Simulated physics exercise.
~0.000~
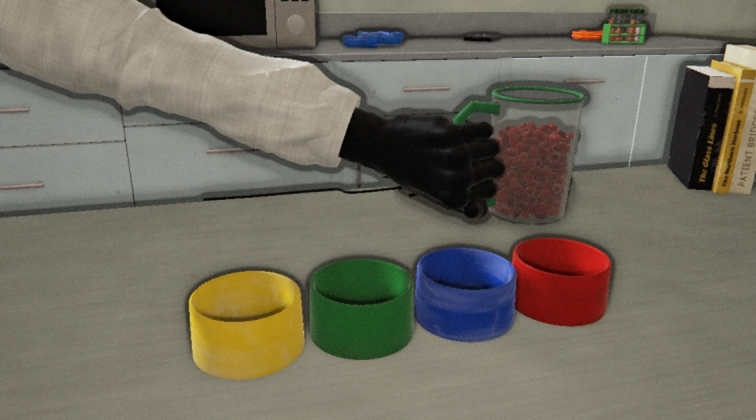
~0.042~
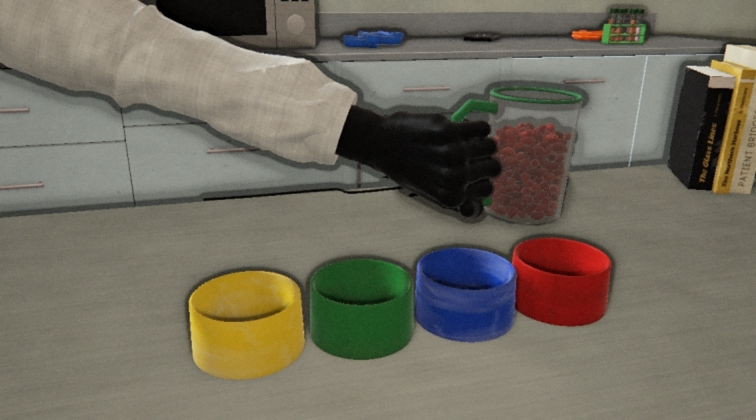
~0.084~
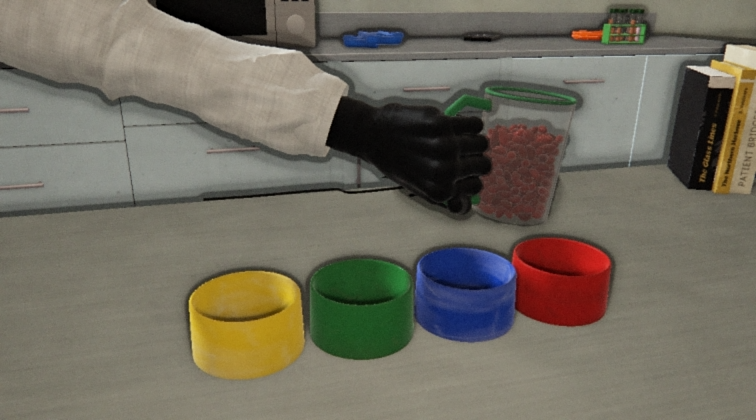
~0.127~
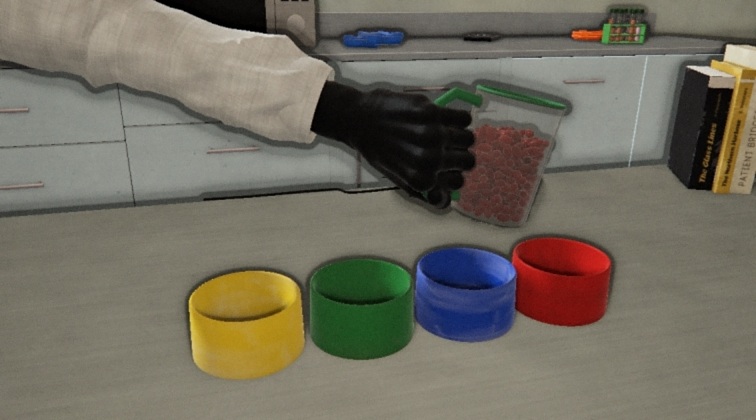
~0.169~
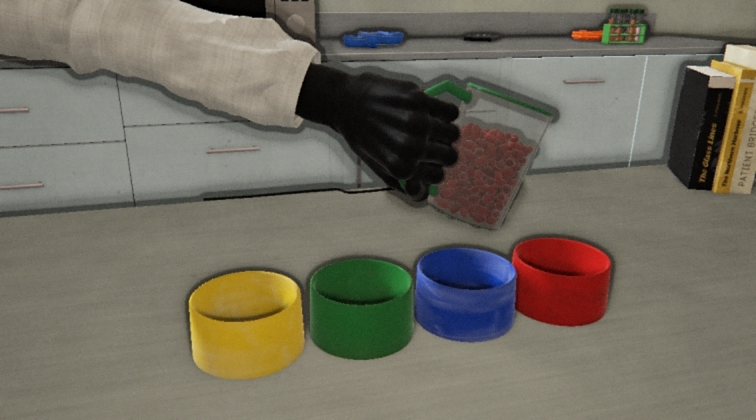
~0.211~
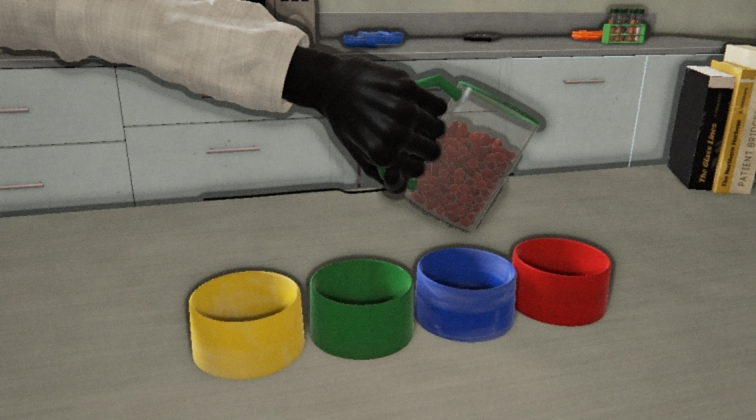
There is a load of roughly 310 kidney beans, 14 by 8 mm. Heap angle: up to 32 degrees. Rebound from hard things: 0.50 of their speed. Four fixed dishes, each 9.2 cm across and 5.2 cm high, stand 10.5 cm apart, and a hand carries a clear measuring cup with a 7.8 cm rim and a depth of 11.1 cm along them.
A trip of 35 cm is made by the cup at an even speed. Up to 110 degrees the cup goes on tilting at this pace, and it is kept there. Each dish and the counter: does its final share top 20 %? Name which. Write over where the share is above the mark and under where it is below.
Red: Under; blue: Under; green: Under; yellow: Over; counter: Under.
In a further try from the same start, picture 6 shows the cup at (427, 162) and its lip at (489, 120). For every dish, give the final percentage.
Final shares - red 0 %, blue 0 %, green 0 %, yellow 100 %.
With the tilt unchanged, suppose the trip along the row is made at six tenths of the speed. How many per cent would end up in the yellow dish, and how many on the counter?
Shares: Yellow 30, counter 10.
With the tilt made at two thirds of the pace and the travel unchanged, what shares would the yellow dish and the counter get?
It would be yellow 100 and counter 0.
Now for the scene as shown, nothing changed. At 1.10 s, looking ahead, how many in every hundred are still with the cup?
It should be near 50 per cent.
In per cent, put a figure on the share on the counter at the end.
Estimate: Near 5 per cent.
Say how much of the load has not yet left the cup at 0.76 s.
About 85 %.
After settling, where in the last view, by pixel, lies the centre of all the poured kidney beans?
Somewhere around (248, 320) in the final frame.
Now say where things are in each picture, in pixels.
The first picture shows cup at (531, 155), tilt 0 degrees, lip at (575, 93), moved 0.0 cm; middle of the pieces at (530, 166); red dish at (562, 257); blue dish at (467, 268); green dish at (362, 281); yellow dish at (246, 296).
The second picture shows cup at (528, 155), tilt 1 degrees, lip at (573, 95), moved 0.3 cm; middle of the pieces at (527, 167).
The third picture shows cup at (519, 156), tilt 5 degrees, lip at (568, 98), moved 1.2 cm; middle of the pieces at (517, 168).
The fourth picture shows cup at (504, 157), tilt 12 degrees, lip at (558, 105), moved 2.8 cm; middle of the pieces at (501, 169).
The fifth picture shows cup at (486, 158), tilt 20 degrees, lip at (545, 113), moved 4.6 cm; middle of the pieces at (482, 170).
The sixth picture shows cup at (469, 159), tilt 28 degrees, lip at (532, 123), moved 6.3 cm; middle of the pieces at (462, 171); red dish at (562, 257); blue dish at (467, 268); green dish at (362, 281); yellow dish at (246, 296). Its pace works out near 185 degrees a second; the hand travels 42 cm a second.
After 0.54 s, tilt 89 degrees; cup holds 100 %.
After 0.76 s, tilt 110 degrees; cup holds 85 %, green 5 %, yellow 5 %.
Then, at 1.10 s, tilt 110 degrees; cup holds 50 %, green 5 %, yellow 40 %.
By 2.5 s all is still; red 0 %, blue 0 %, green 5 %, yellow 90 %, counter 5 %.
